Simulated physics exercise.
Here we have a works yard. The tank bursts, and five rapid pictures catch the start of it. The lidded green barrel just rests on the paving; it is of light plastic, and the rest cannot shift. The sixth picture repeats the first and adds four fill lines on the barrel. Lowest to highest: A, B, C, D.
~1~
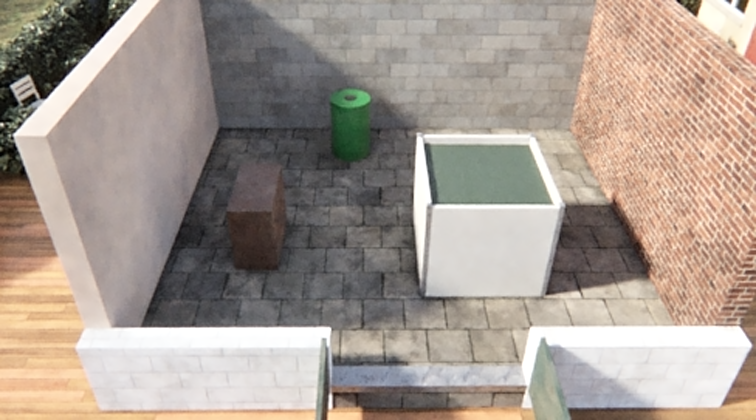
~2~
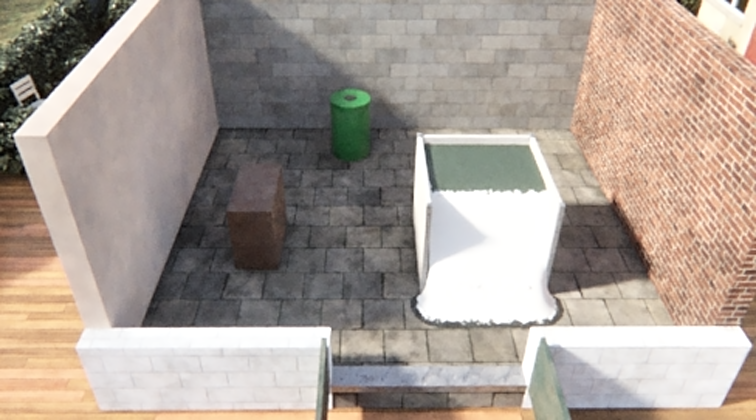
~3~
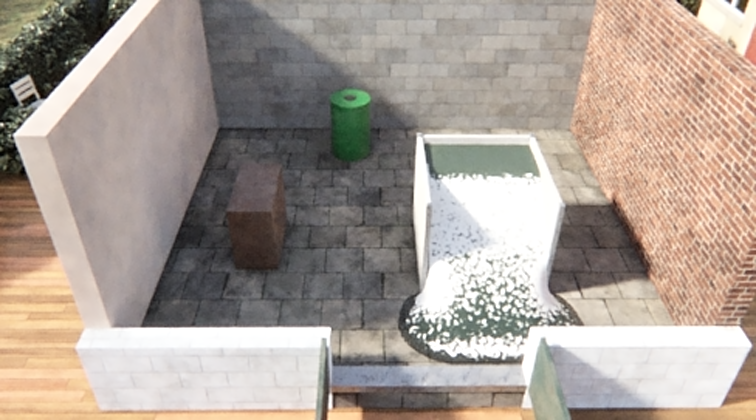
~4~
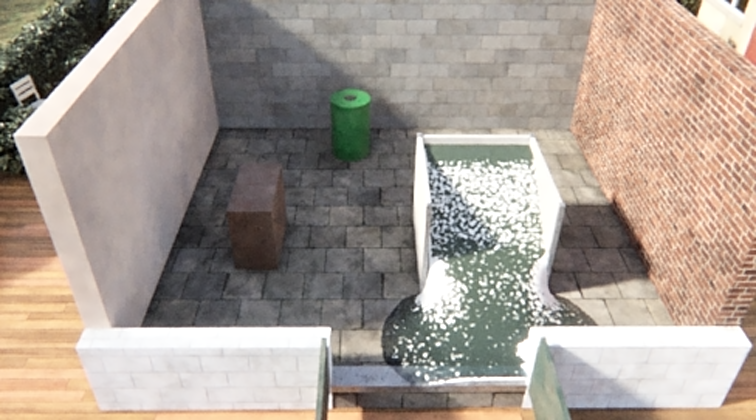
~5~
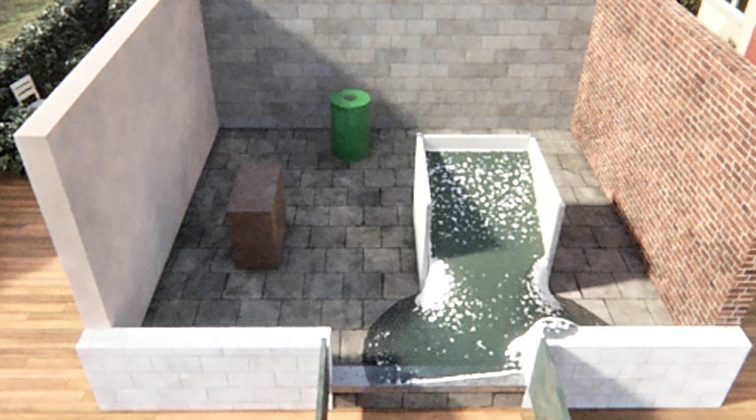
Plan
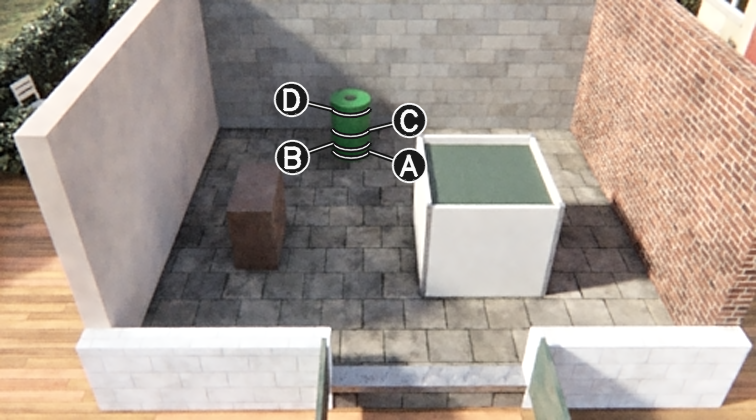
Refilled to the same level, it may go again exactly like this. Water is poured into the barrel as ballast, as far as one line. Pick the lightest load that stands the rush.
That is mark A.
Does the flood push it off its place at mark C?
No, that is safe.
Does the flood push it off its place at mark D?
No, not at all.
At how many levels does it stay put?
All of them.
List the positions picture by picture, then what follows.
In the first picture, lid of the green barrel at (350, 98); tank full, its middle at (484, 174); open gate at (431, 331).
In the second picture, 3 % of the ground wet, in view closest to the barrel at (445, 262).
In the third picture, 6 % of the ground wet, in view closest to the barrel at (419, 297).
In the fourth picture, 9 % of the ground wet, in view closest to the barrel at (419, 297).
In the fifth picture, lid of the green barrel at (350, 98); 11 % of the ground wet, in view closest to the barrel at (419, 297).
On the marked copy, A at (351, 158); B at (350, 150); C at (350, 136); D at (350, 115); from the bottom up A, B, C, D.
Choosing A, it does not move.
Choosing B, it does not move.
Choosing C, it does not move.
Choosing D, it does not move.
